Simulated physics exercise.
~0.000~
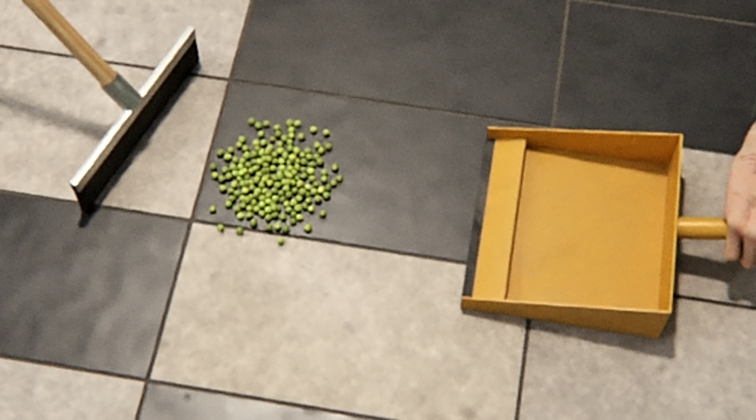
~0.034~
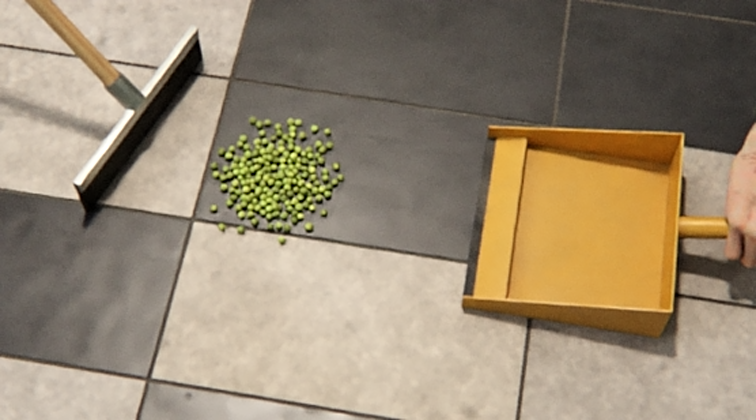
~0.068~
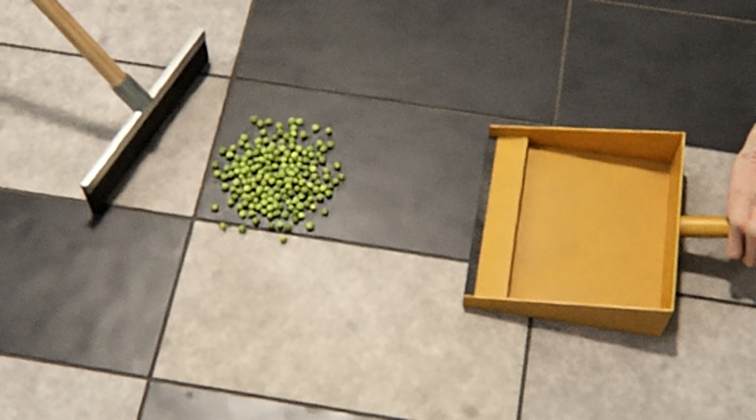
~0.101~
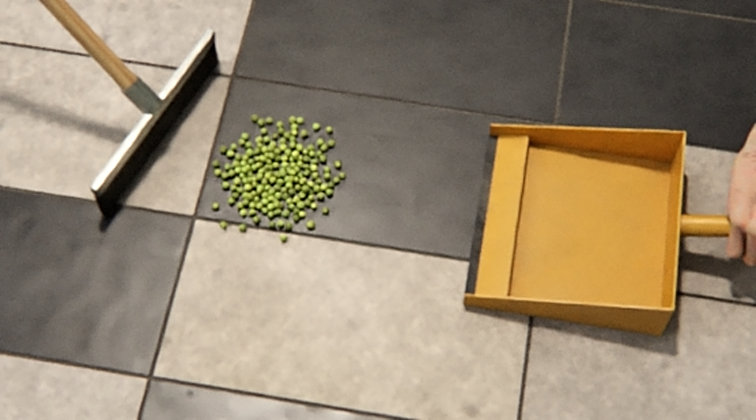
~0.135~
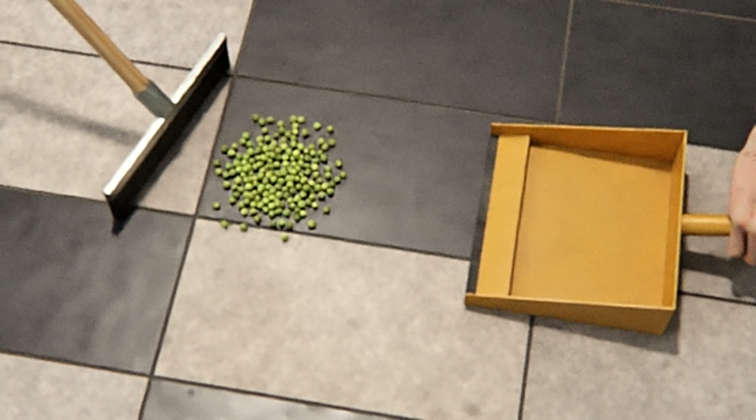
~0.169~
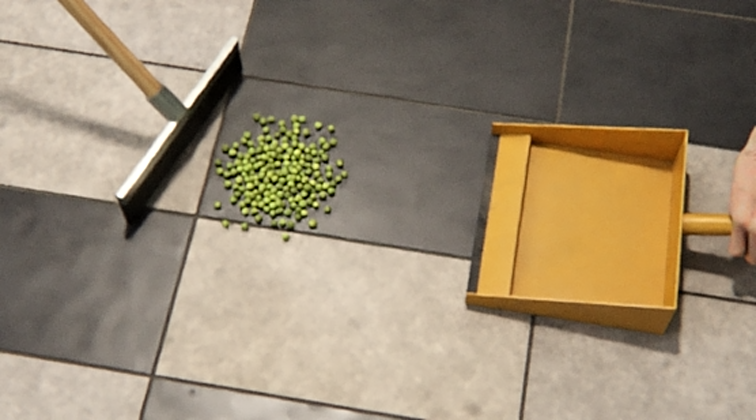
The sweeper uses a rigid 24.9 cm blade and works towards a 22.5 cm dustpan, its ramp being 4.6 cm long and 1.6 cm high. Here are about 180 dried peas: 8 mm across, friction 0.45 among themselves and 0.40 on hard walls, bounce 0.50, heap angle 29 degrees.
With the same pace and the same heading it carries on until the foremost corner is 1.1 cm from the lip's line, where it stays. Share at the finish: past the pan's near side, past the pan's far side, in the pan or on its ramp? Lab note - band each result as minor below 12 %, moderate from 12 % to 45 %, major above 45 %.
Result: Near side moderate; far side minor; pan minor.
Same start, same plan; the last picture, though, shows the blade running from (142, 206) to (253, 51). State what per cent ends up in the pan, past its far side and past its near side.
Final per cent - pan 10, far 0, near 25.
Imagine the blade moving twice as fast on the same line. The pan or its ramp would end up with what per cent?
About 25 per cent.
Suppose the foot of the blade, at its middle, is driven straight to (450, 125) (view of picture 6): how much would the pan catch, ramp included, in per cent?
About 0 per cent.
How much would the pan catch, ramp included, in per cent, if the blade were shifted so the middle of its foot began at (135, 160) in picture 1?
10 %.
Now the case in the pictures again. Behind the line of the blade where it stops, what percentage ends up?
About 0 per cent.
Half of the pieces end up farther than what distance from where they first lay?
Around 24 centimetres.
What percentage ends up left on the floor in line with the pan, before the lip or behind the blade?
Share there: Around 70 percent.
Then, at 0.51 s, middle of the blade 21 cm from the lip; 0 % over the lip, far side 0 %, near side 0 %.
After 0.74 s, middle of the blade 11 cm from the lip; 0 % over the lip, far side 0 %, near side 10 %.
After 1.08 s, middle of the blade 5 cm from the lip; 10 % over the lip, far side 0 %, near side 25 %.
At rest (1.6 s), near side 25 %, far side 0 %, pan 5 %, in front of the lip or behind the blade 70 %.
